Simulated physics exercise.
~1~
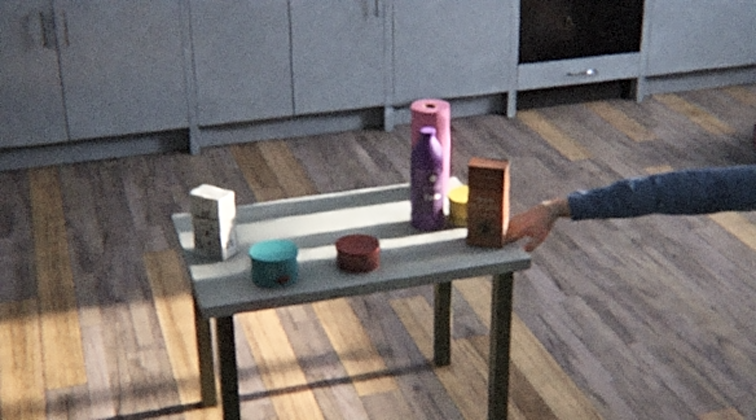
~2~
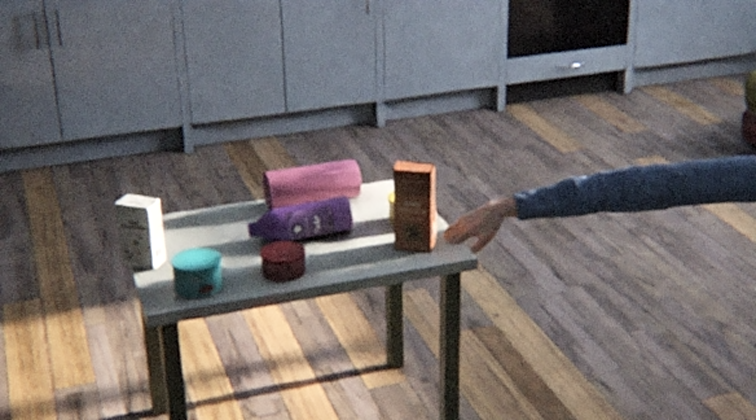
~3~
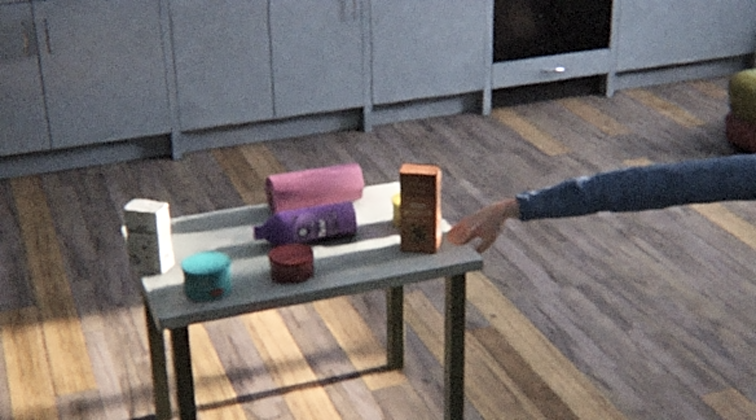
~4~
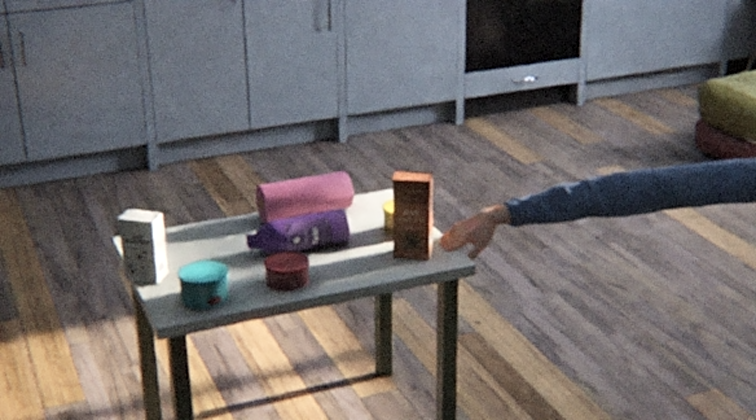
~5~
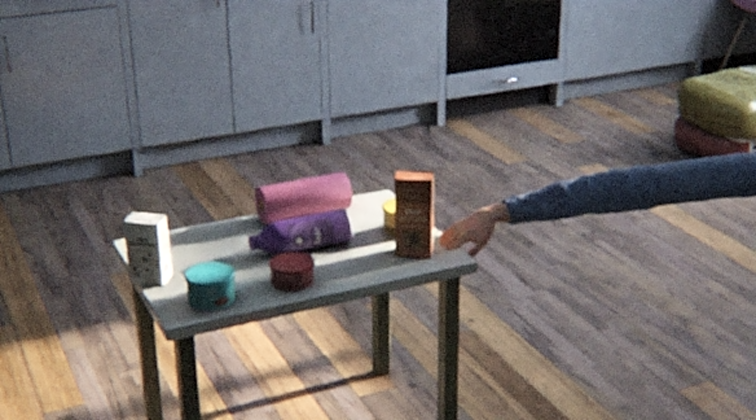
In a kitchen with a wood floor, a hand at the right edge of a light table holding seven items shoves it left; the pink roll and purple bottle topple onto their sides and stay on the tabletop, while the cartons and tubs remain upright.
